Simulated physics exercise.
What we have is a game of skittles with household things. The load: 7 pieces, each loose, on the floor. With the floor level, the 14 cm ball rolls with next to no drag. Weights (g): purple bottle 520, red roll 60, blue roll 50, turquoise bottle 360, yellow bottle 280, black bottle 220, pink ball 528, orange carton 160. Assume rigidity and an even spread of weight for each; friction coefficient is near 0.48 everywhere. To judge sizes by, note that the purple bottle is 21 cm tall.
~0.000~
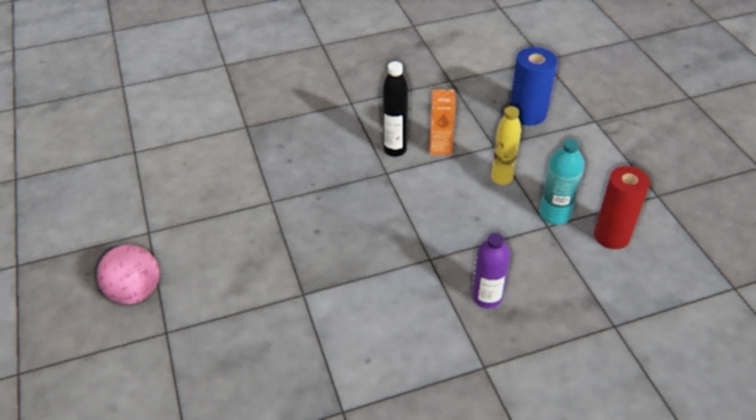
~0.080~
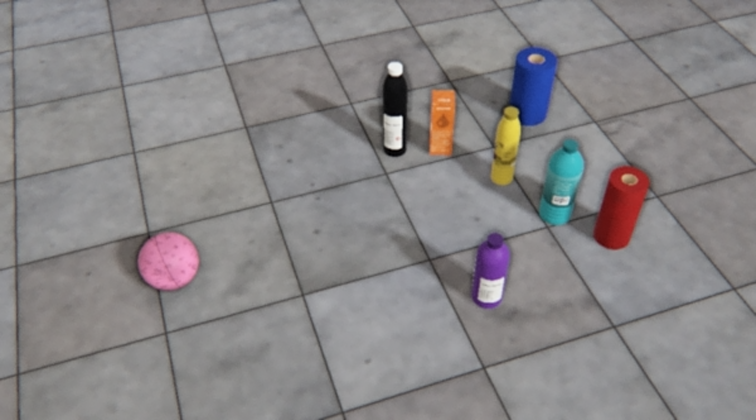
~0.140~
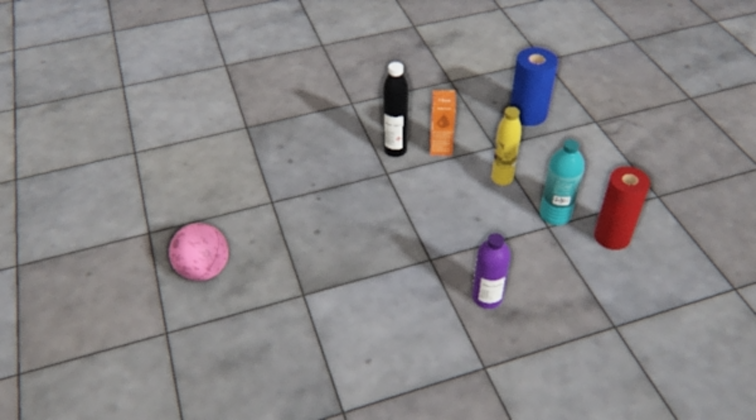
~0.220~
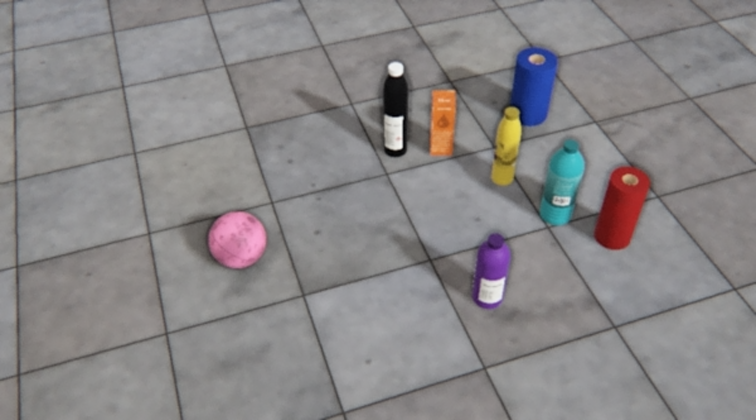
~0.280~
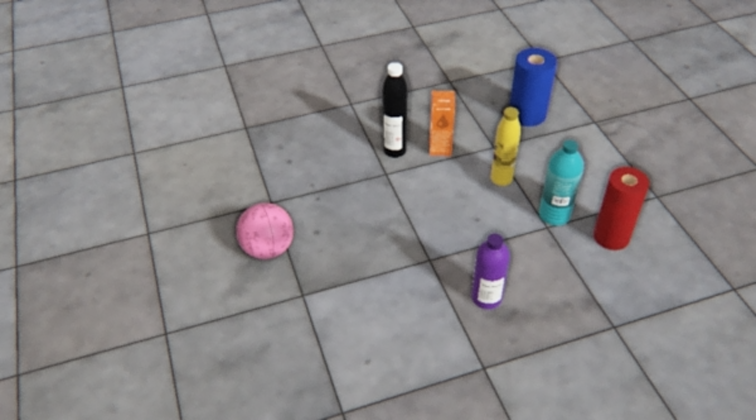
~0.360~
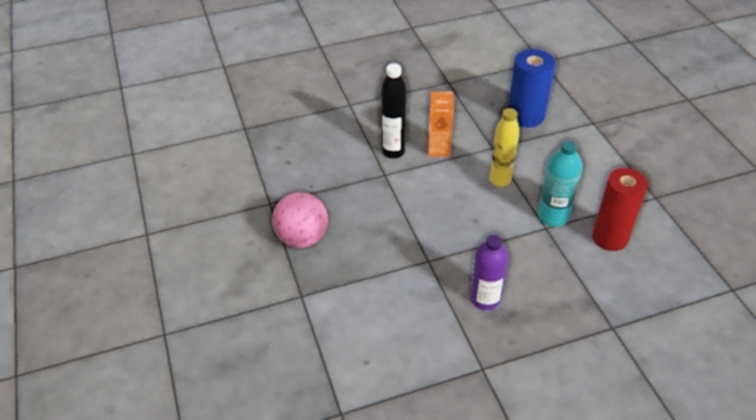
A pink ball rolls rightward across grey floor tiles while the standing household items stay still.
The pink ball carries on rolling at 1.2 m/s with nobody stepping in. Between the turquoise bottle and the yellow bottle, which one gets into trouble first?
Of the two named, the latter.
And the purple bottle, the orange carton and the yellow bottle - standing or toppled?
Well, the purple bottle holds steady, the orange carton holds steady, and the yellow bottle tumbles down.
Around 0.76 s, 92 cm rolled; pink ball near (468, 166).
Around 1.16 s, 110 cm rolled; pink ball near (511, 132); yellow bottle on its side near (574, 165).
Around 2.46 s, 141 cm rolled; pink ball near (594, 93); yellow bottle on its side near (579, 172); blue roll shifted 11 cm.
Finally (4.0 s), on their side or leaning hard on the floor, yellow bottle; not toppled but over 8 cm from the start, blue roll; the other 5 still in place (within 8 cm). Final places as that camera would see them, turquoise bottle near (561, 182), yellow bottle near (580, 174). Turquoise bottle was never lost; yellow bottle went at 0.96 s.
